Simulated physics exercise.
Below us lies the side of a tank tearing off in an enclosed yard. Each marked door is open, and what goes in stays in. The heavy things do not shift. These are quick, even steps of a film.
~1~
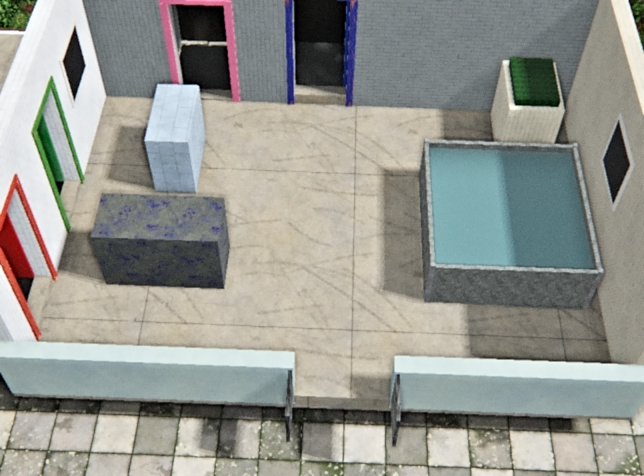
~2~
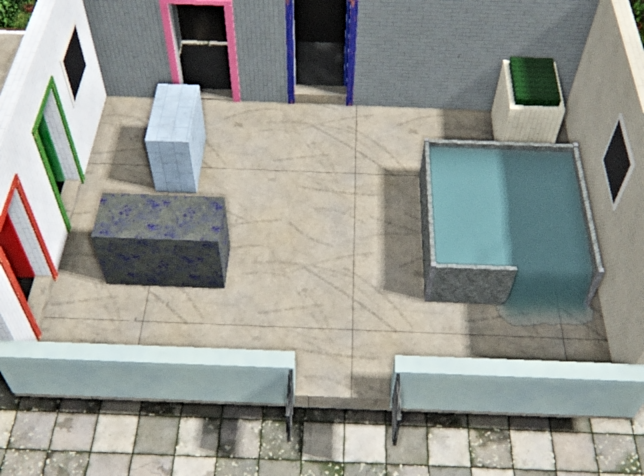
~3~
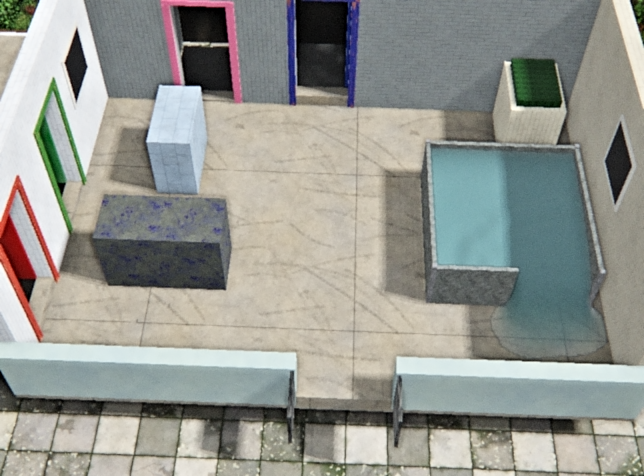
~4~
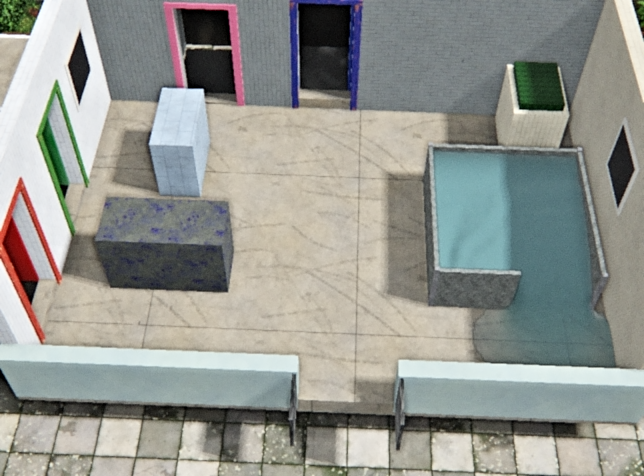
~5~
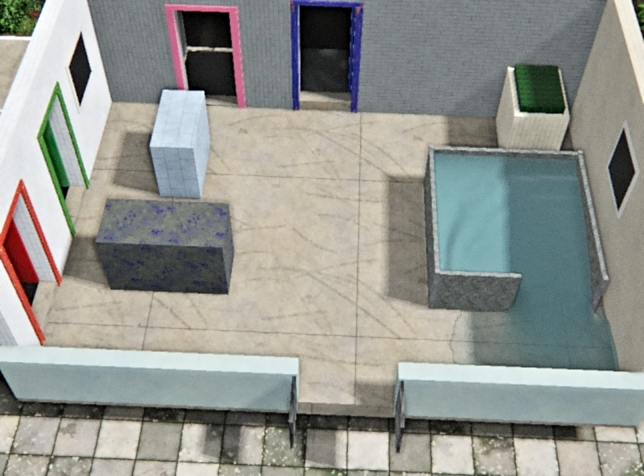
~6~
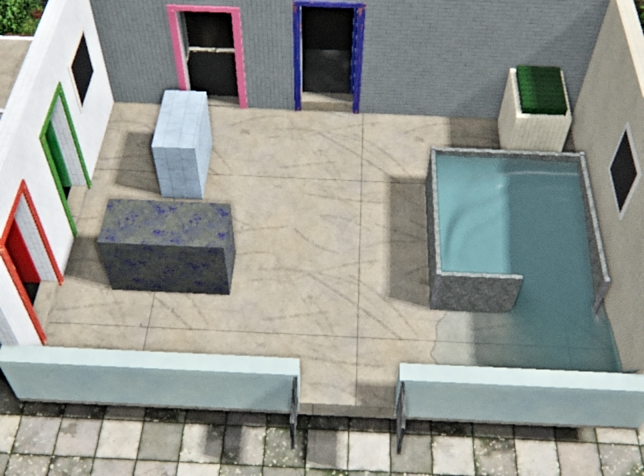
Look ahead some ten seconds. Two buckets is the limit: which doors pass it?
The blue door admits no more than that; the green door admits no more than that; the pink door lets in a lot; the red door lets in a lot.
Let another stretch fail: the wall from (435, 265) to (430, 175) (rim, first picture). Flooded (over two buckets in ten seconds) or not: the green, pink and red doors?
The green one takes more, the pink one lets more in, the red one takes more.
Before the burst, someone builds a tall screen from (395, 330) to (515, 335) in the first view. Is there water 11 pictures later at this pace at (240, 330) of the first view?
There: Covered.
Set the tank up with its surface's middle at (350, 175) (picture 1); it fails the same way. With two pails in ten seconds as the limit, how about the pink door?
One by one: The pink door takes less.
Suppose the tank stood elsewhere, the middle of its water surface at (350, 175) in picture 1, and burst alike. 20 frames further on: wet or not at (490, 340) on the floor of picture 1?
At that place: Flooded.
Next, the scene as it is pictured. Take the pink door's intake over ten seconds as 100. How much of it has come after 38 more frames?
Roughly 45 per cent.
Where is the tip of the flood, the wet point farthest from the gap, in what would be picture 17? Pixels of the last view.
At about (206, 381).
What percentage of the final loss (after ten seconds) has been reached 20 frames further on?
Some 15 per cent.
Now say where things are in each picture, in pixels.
The first frame shows the water tank at (507, 206) is whole and still.
In the second frame, water pours out at (548, 293) and has run to (587, 317).
In the third frame, water pours out at (549, 295) and has run to (514, 348).
In the fourth frame, water pours out at (551, 300) and has run to a hidden place.
In the fifth frame, the front is at a hidden place, out from the gap at (551, 302).
In the sixth frame, the front is at a hidden place, out from the gap at (553, 303).
A moment on, water covers 10 % of the floor; the blue door not reached, the green door not reached, the pink door not reached, the red door not reached.
Next, water covers 25 % of the floor; the blue door not reached, the green door not reached, the pink door not reached, the red door not reached.
Then, water covers 55 % of the floor; the blue door not reached, the green door not reached, the pink door not reached, the red door under two buckets in.
Later, water covers 85 % of the floor; the blue door wet at the sill, nothing in, the green door wet at the sill, nothing in, the pink door over two buckets in, the red door far over two buckets in.
In the end, water covers 95 % of the floor; the blue door wet at the sill, nothing in, the green door wet at the sill, nothing in, the pink door far over two buckets in, the red door far over two buckets in.
